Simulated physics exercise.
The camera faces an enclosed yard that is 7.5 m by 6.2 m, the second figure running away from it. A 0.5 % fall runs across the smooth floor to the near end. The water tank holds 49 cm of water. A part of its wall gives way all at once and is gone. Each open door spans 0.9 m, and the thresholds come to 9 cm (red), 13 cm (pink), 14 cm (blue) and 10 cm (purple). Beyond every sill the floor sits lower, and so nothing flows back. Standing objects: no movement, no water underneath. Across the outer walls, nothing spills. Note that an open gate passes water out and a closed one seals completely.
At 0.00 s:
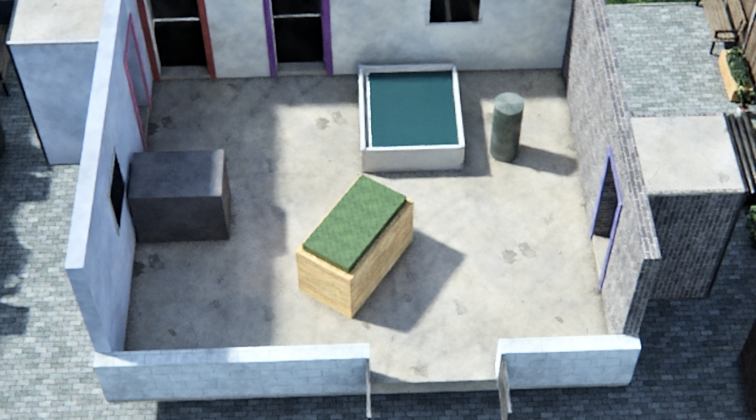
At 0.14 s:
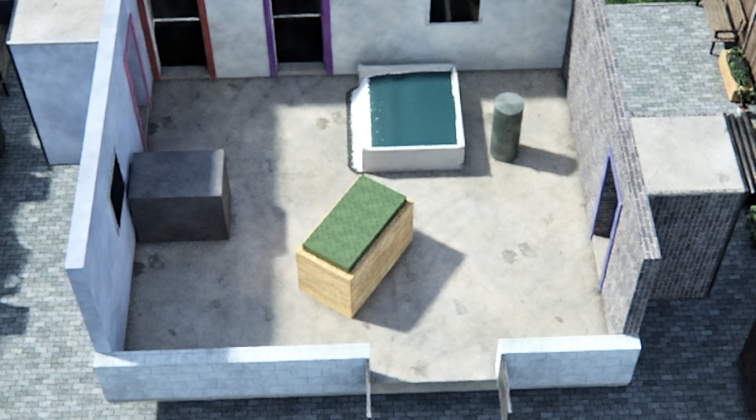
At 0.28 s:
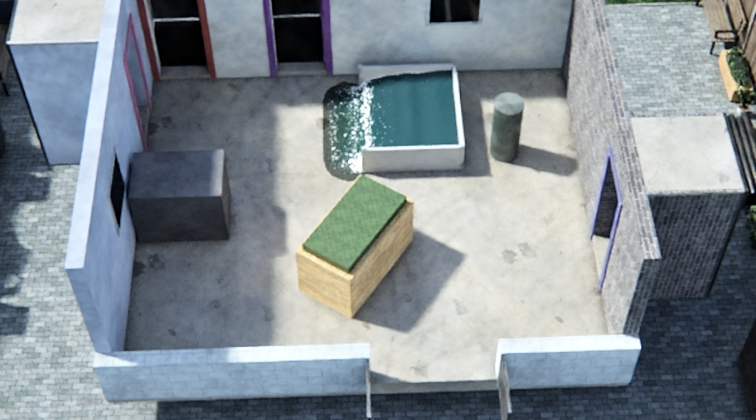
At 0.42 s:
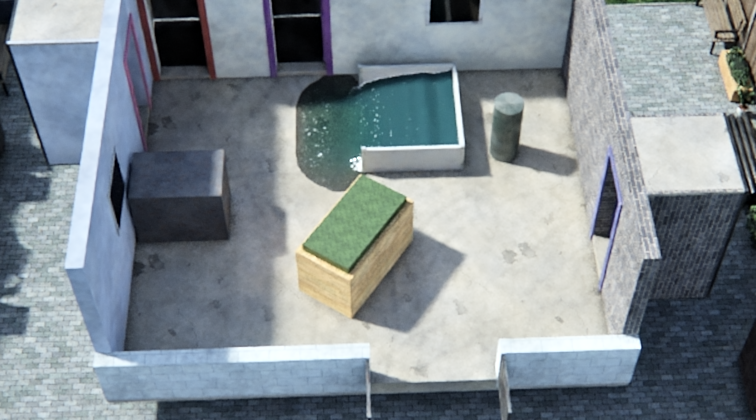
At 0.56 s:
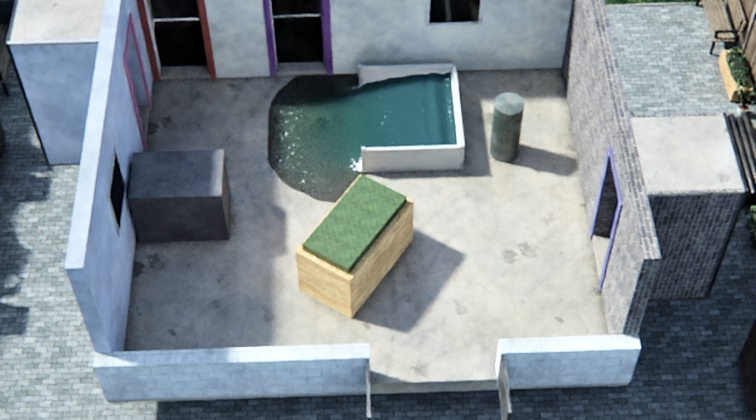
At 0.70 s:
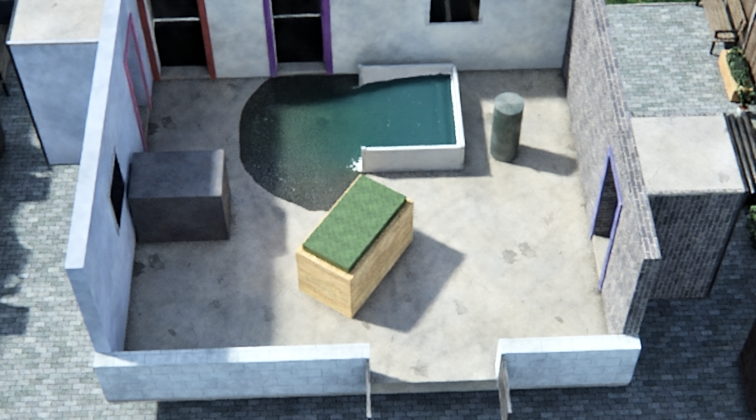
Water pouring from the open left side of a white-walled tank, spreading in a dark rounded sheet across a walled yard's floor.
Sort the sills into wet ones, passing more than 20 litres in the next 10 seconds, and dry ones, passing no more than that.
Red door: Wet; pink door: Wet; blue door: Dry; purple door: Dry.
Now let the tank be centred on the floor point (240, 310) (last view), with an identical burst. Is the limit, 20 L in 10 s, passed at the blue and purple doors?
Result - blue door does not exceed it, purple door does not exceed it.
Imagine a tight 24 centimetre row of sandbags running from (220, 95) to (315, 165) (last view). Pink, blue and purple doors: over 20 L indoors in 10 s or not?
Note - pink: Limit held; blue: Limit held; purple: Limit exceeded.
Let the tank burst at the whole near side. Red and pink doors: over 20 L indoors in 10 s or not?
Red stays inside, pink stays inside, judged against that limit.
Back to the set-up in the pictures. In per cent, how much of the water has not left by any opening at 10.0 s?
Some 90 out of every hundred parts.
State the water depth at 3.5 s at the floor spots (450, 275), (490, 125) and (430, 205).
Depths in turn: Roughly 0, 0 and 0 centimetres.
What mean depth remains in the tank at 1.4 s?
It averages close to 22 centimetres.
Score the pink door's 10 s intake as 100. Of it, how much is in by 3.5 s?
I'd put it at about 80 per cent by that point.
After 1.4 s water covers 25 % of the floor and is deepest (18 cm) near (354, 152); red door 3 cm at the sill, 0 L in, pink door 14 cm at the sill, 0 L in, blue door not reached, purple door 11 cm at the sill, 0 L in.
After 2.2 s water covers 30 % of the floor and is deepest (30 cm) near (162, 97); red door 12 cm at the sill, 0 L in, pink door 22 cm at the sill, 14 L in, blue door not reached, purple door 10 cm at the sill, 1 L in.
After 3.5 s water covers 40 % of the floor and is deepest (21 cm) near (146, 150); red door 14 cm at the sill, 30 L in, pink door 21 cm at the sill, 57 L in, blue door not reached, purple door 7 cm at the sill, 2 L in.
After 6.0 s water covers 45 % of the floor and is deepest (12 cm) near (335, 236); red door 8 cm at the sill, 60 L in, pink door 10 cm at the sill, 72 L in, blue door not reached, purple door 9 cm at the sill, 2 L in.
After 10.0 s water covers 65 % of the floor and is deepest (8 cm) near (122, 378); red door 3 cm at the sill, 60 L in, pink door 4 cm at the sill, 72 L in, blue door not reached, purple door 3 cm at the sill, 2 L in.
